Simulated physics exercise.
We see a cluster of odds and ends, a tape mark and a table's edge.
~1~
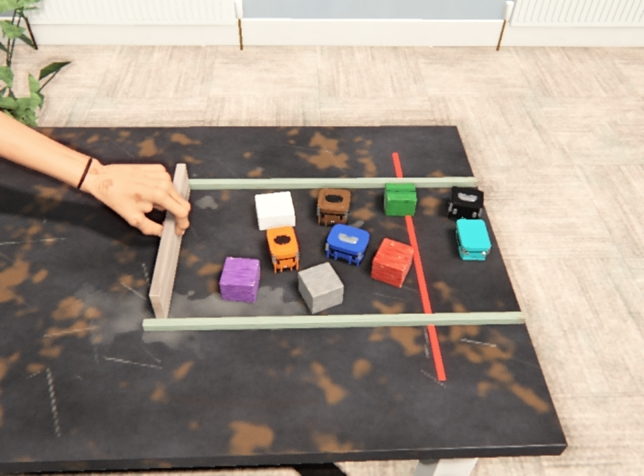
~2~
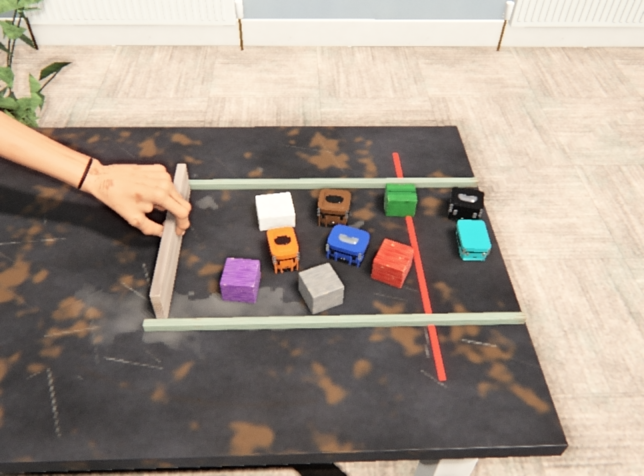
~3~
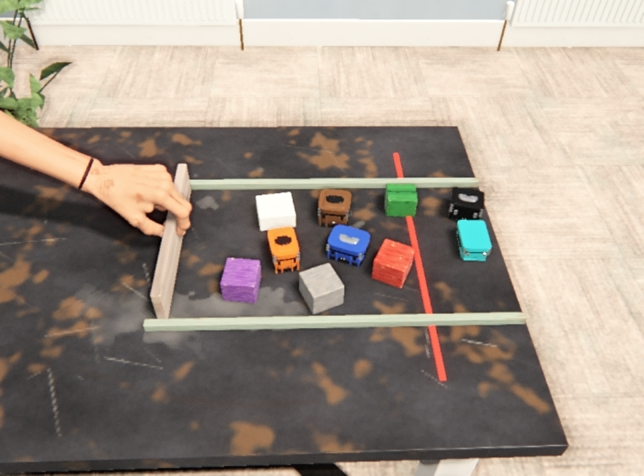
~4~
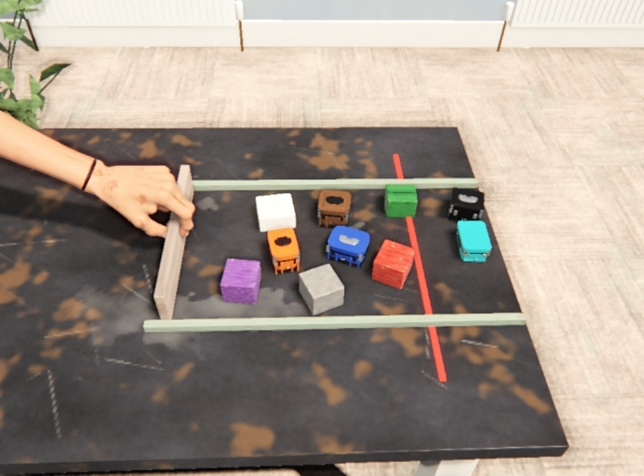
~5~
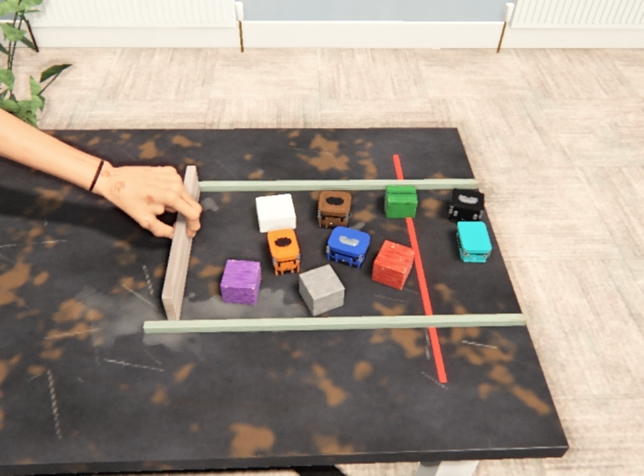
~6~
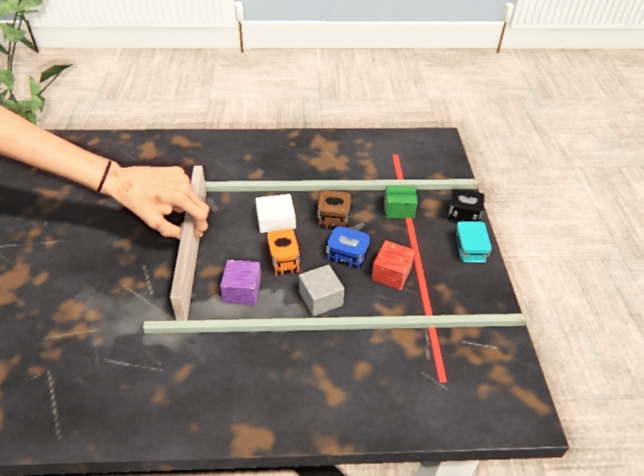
A hand slides a board slightly right toward colored blocks and small cases on a table.
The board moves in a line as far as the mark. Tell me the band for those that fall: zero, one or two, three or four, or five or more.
The number that fall off is one or two.
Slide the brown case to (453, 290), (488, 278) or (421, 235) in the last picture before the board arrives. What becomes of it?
The brown case holds on; holds on; holds on.
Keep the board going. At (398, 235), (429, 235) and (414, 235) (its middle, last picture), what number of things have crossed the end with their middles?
Past the end: 1, 3 and 1.
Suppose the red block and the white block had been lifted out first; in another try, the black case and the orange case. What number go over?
The counts: 0 and 0.
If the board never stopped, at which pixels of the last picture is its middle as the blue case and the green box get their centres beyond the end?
At (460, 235) for the blue case; at (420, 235) for the green box.
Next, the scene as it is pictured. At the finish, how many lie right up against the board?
In contact: 3.
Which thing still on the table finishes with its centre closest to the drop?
That is the green box.
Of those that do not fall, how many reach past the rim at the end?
It comes to 2.
Soon after, none off yet; black case at rest near (466, 208); turquoise case at rest near (472, 243); green box at rest near (400, 202).
Then, none off yet; black case moved about its own width near (488, 208); turquoise case at rest near (472, 243); green box moved well along near (455, 200).
At rest, the number that fall off is one or two; fallen, black case.
